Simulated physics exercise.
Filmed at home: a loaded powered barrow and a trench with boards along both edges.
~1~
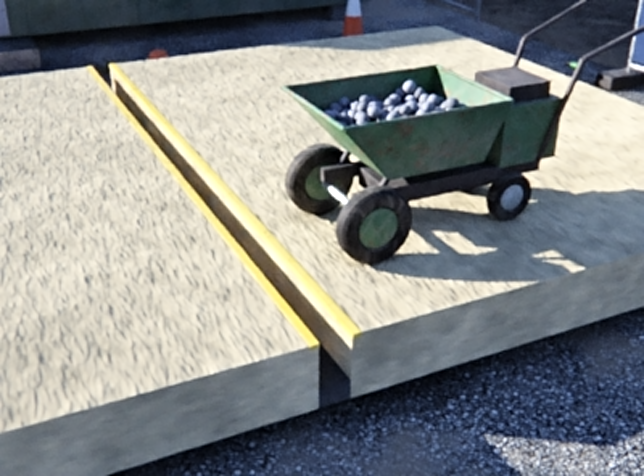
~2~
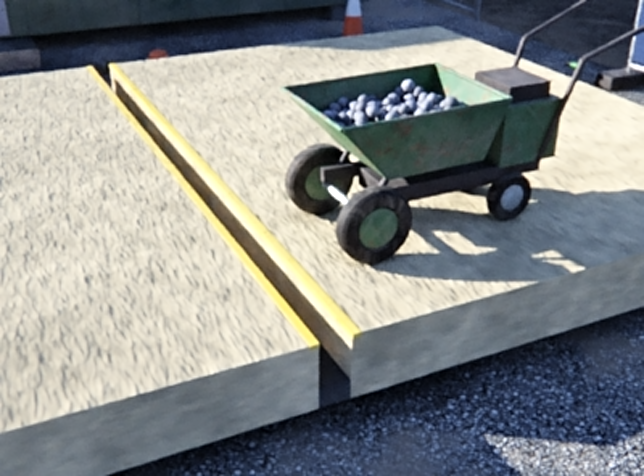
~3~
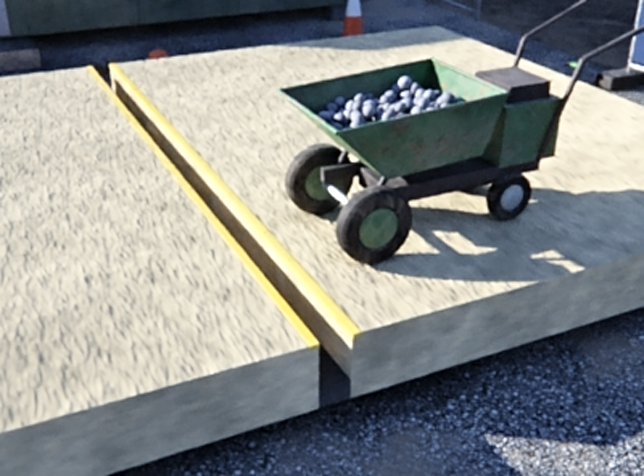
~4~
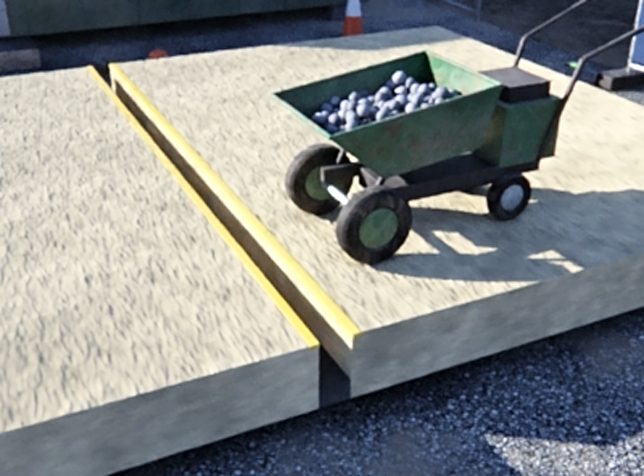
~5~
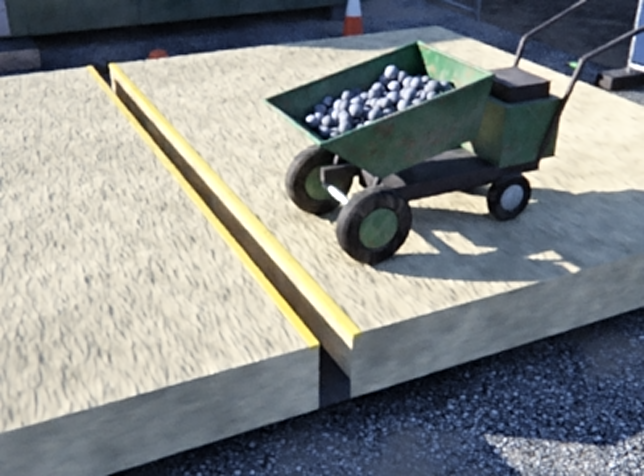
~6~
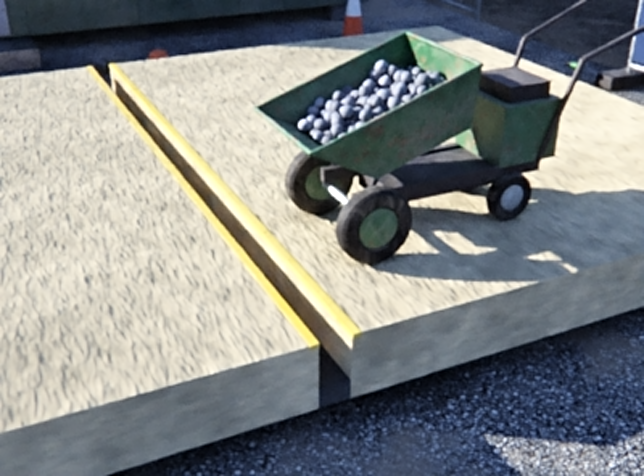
The green skip on a small wheeled barrow, loaded with round grey cobbles, sat level at first, then tilted steadily down to the left while its wheels stayed still beside a narrow yellow-edged trench.
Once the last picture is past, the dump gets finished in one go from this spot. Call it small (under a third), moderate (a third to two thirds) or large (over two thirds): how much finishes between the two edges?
Small.
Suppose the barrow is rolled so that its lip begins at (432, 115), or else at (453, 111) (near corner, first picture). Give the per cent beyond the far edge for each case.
10 and 10 percent, in that order.
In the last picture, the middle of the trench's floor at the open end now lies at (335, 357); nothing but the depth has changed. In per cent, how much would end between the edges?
I'd say roughly 0 in a hundred.
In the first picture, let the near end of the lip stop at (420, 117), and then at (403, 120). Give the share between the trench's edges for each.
It works out to 50 per cent in the first case and 60 per cent in the second.
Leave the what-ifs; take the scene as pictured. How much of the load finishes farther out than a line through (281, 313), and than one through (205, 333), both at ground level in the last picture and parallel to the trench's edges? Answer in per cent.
That's 80 in a hundred for the first and 30 in a hundred for the second.
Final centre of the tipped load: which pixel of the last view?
I'd put the middle somewhere around (186, 264).
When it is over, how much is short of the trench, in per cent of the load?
Roughly 0 percent.
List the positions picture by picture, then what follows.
Lip of the skip at (344, 130), level; top of the load at (412, 109), round cobbles; first edge of the trench at (327, 300); far edge at (287, 310), the trench under half as wide as the skip, and about as deep as wide, in the first picture.
Lip of the skip at (343, 131), level; top of the load at (411, 108), in the second picture.
Lip of the skip at (338, 133), tipped barely; top of the load at (424, 104), in the third picture.
Lip of the skip at (331, 138), tipped a little; top of the load at (419, 99), in the fourth picture.
Lip of the skip at (322, 145), tipped a little; top of the load at (423, 98), in the fifth picture.
Lip of the skip at (312, 154), tipped clearly; top of the load at (418, 97); first edge of the trench at (327, 300); far edge at (287, 310), in the sixth picture.
Soon, skip tipped steeply; all in the skip.
A while on, skip tipped right over; about two thirds in the skip; about a third beyond it; a stray few falling.
Towards the end, skip tipped right over; a small part in the skip; a stray few in or heaped over the trench; most beyond it.
Finally, skip tipped right over; a small part in the skip; a stray few in or heaped over the trench; most beyond it.
